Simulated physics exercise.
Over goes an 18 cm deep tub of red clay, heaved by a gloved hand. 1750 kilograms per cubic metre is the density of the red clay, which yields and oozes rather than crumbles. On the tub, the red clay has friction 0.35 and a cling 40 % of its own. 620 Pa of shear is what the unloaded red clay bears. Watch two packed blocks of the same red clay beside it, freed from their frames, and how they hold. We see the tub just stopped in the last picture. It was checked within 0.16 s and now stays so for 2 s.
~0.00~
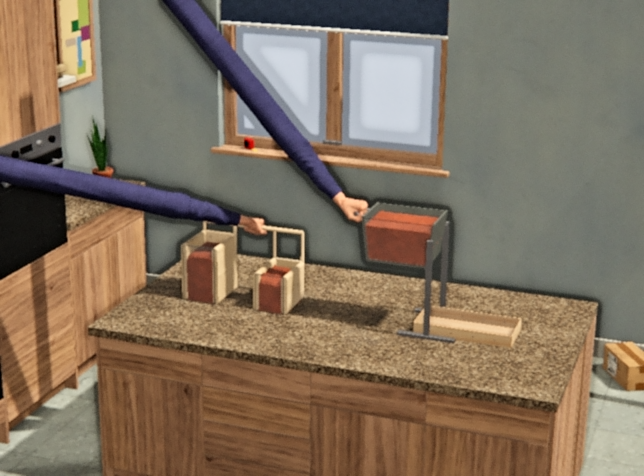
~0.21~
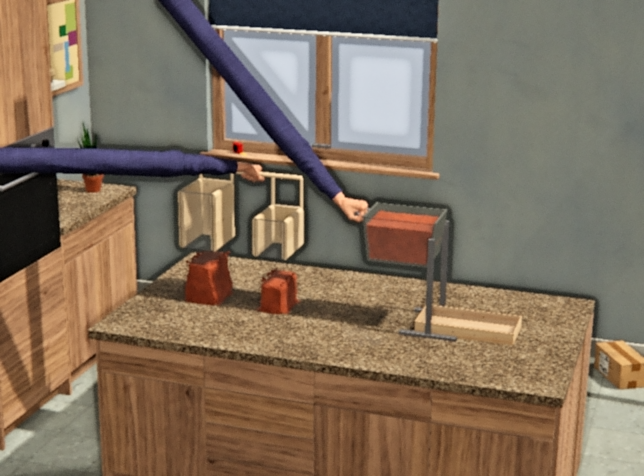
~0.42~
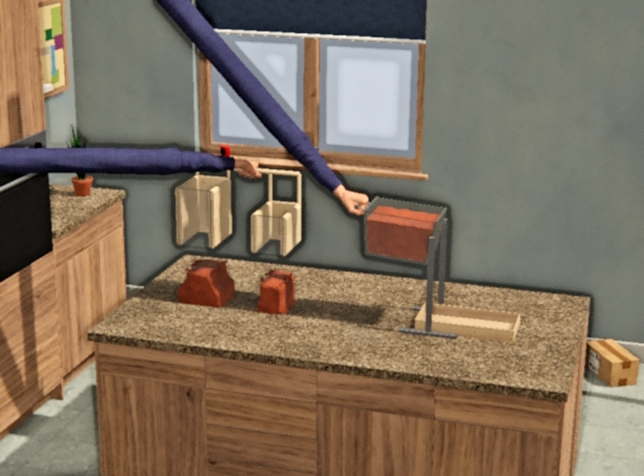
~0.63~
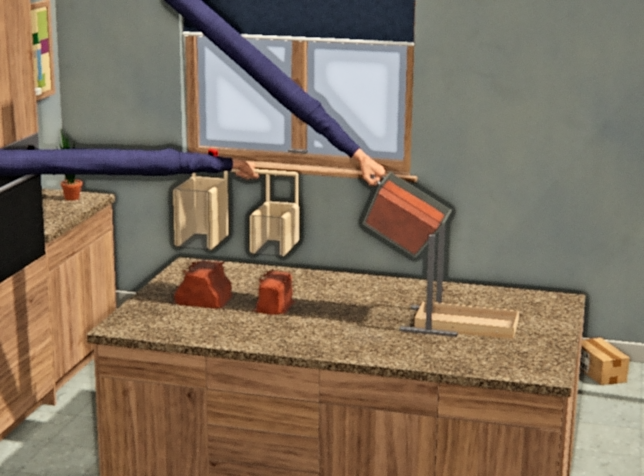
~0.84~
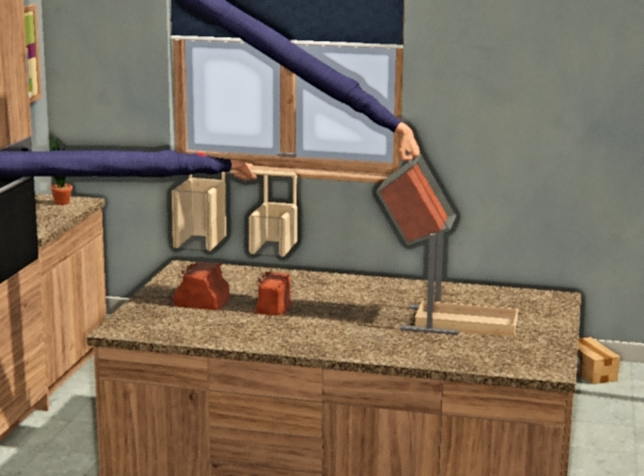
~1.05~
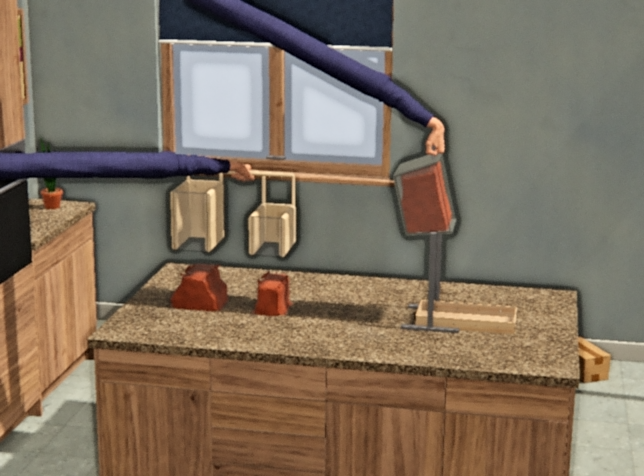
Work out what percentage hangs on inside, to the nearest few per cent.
Some 59 in every hundred.
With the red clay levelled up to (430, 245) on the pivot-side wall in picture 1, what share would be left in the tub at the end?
I'd guess around 100 in a hundred.
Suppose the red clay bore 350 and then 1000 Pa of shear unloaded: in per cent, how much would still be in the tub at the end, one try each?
You'd see 50 percent the first time and 100 percent the second.
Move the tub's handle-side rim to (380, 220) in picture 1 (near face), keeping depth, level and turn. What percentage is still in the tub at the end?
Roughly 100 %.
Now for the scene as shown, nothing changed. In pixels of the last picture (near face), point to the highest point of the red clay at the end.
I'd say it peaks at roughly (410, 199) in the last picture.
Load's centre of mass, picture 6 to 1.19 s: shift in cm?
Roughly 3 cm.
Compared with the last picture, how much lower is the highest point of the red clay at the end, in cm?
12 cm.
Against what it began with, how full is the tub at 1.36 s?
It's something like 75 % of the original load.
By 1.19 s, the tub is at 77 degrees and holds 96 %.
By 1.36 s, the tub is at 77 degrees and holds 74 %.
By 1.53 s, the tub is at 77 degrees and holds 62 %.
By 1.70 s, the tub is at 77 degrees and holds 59 %.
By 3.05 s, at the end, the tub is at 77 degrees and holds 59 %.
